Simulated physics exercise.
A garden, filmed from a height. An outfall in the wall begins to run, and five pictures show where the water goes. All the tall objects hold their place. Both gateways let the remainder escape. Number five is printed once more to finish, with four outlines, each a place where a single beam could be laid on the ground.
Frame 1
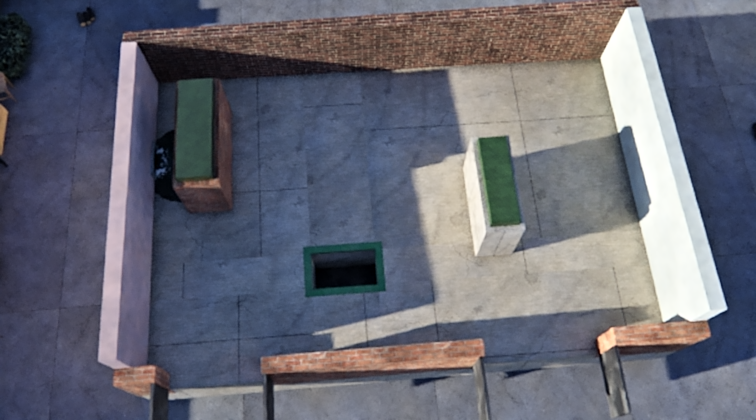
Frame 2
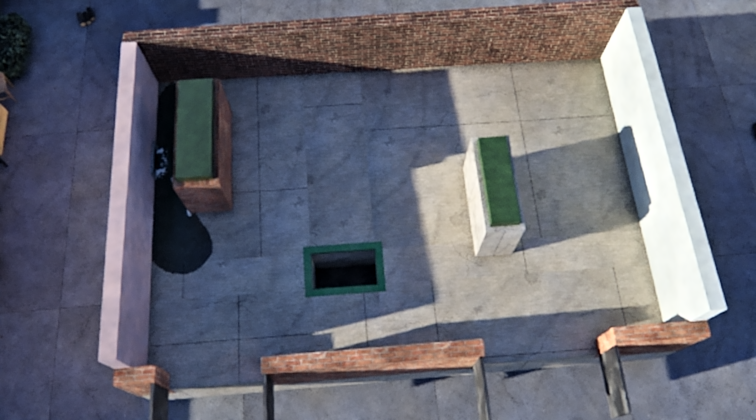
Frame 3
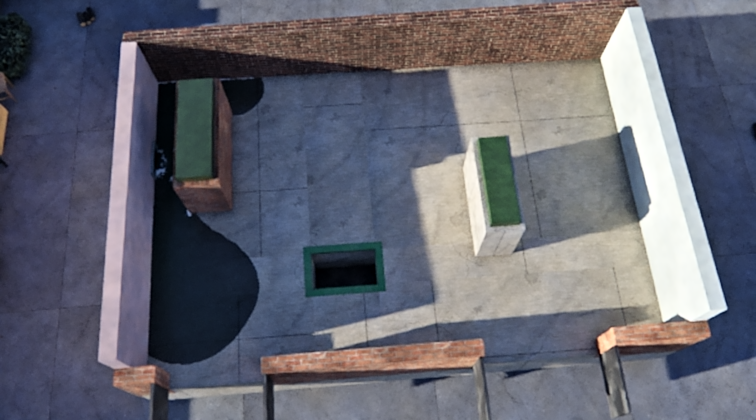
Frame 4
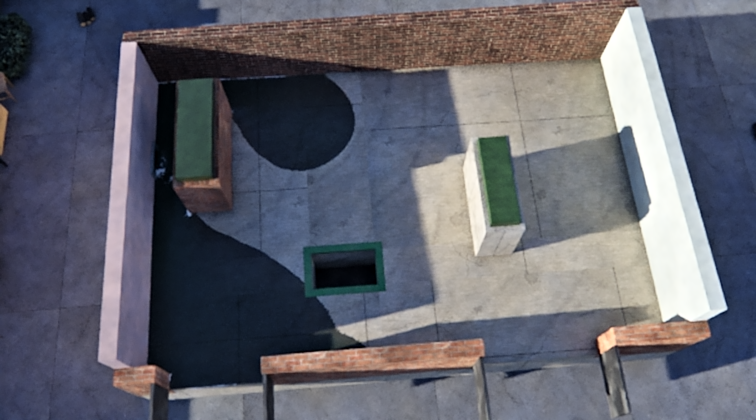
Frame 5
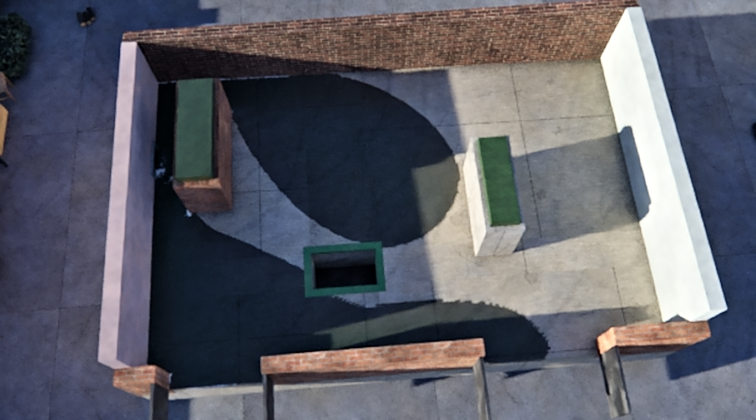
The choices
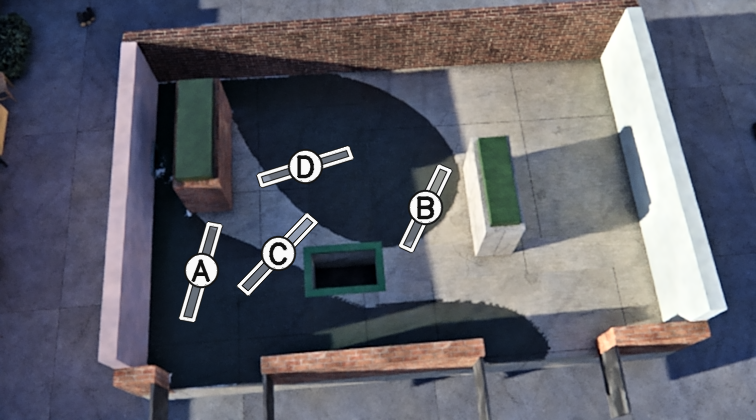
A paved, walled yard is seen from high above, with a brick wall at the back, pale walls at either side and low brick sections with gaps along the front. A green-topped brick block stands at left, a green-topped pale block right of centre, and a green-rimmed opening between them. Dark water spreads from beside the left block, first frontward, then also behind it, widening rightward around the opening, while the camera stays still.
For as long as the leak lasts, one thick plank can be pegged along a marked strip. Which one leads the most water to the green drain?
B beats the others.
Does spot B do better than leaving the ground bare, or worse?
It is better.
In white, A from (187, 319) to (214, 224); B from (406, 248) to (444, 168); C from (243, 289) to (311, 218); D from (260, 180) to (349, 152).
For spot A, about 4 % of the stream goes into the green drain, about 91 % out by the gates.
For spot B, about 9 % of the stream goes into the green drain, about 88 % out by the gates.
For spot C, about 3 % of the stream goes into the green drain, about 93 % out by the gates.
For spot D, about 2 % of the stream goes into the green drain, about 95 % out by the gates.
